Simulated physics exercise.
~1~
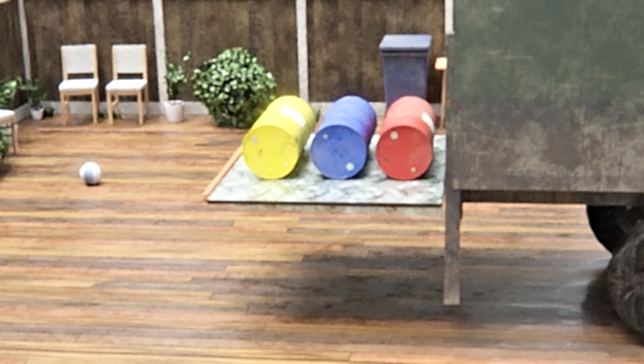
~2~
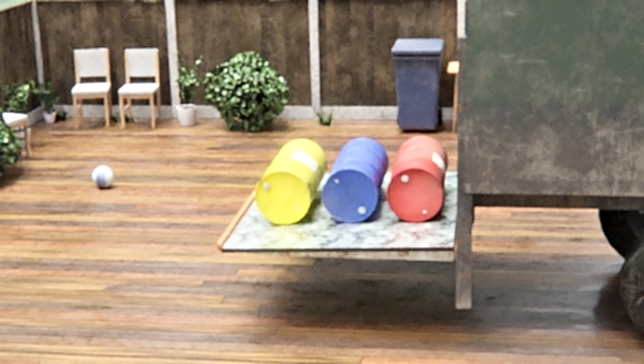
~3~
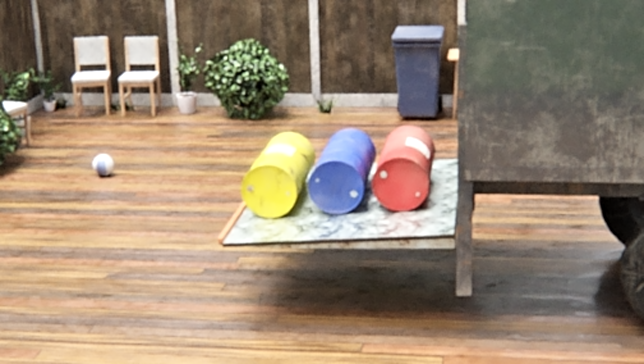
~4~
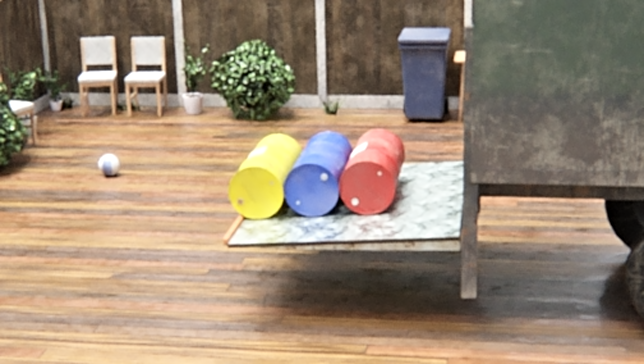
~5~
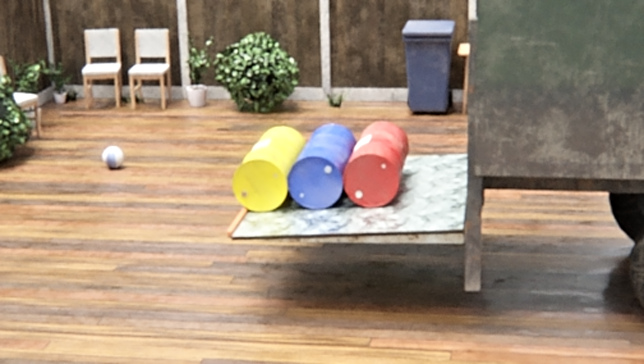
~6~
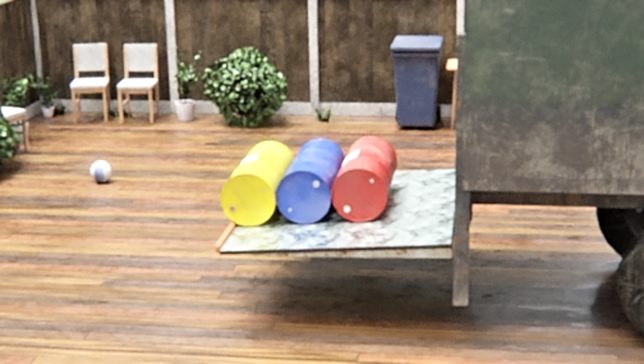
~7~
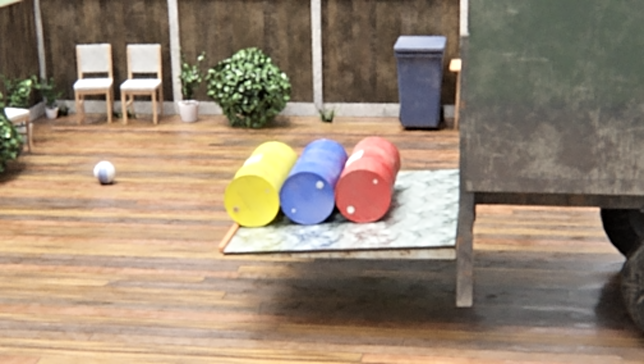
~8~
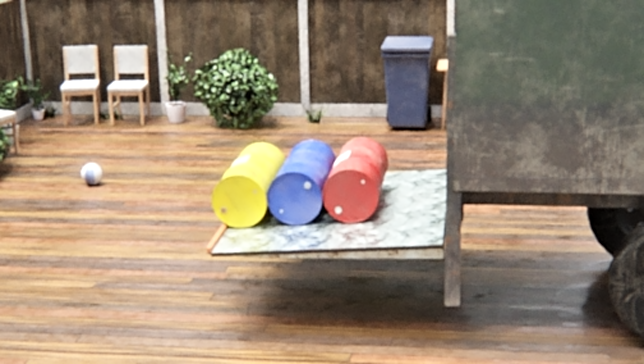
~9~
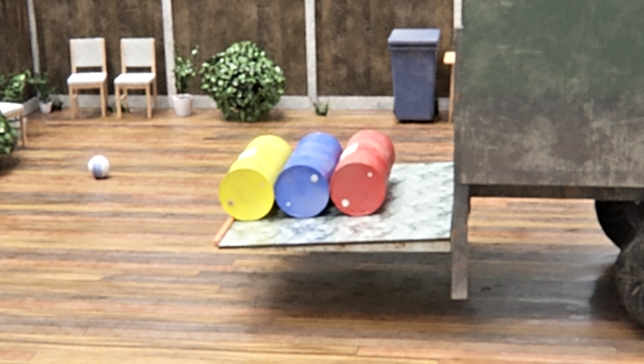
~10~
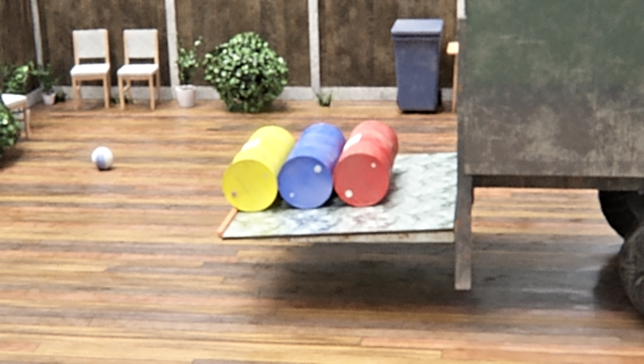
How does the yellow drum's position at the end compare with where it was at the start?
At the end the yellow drum is lower and closer to the left edge of the platform, while at the start it sat higher and a little further in from that edge.
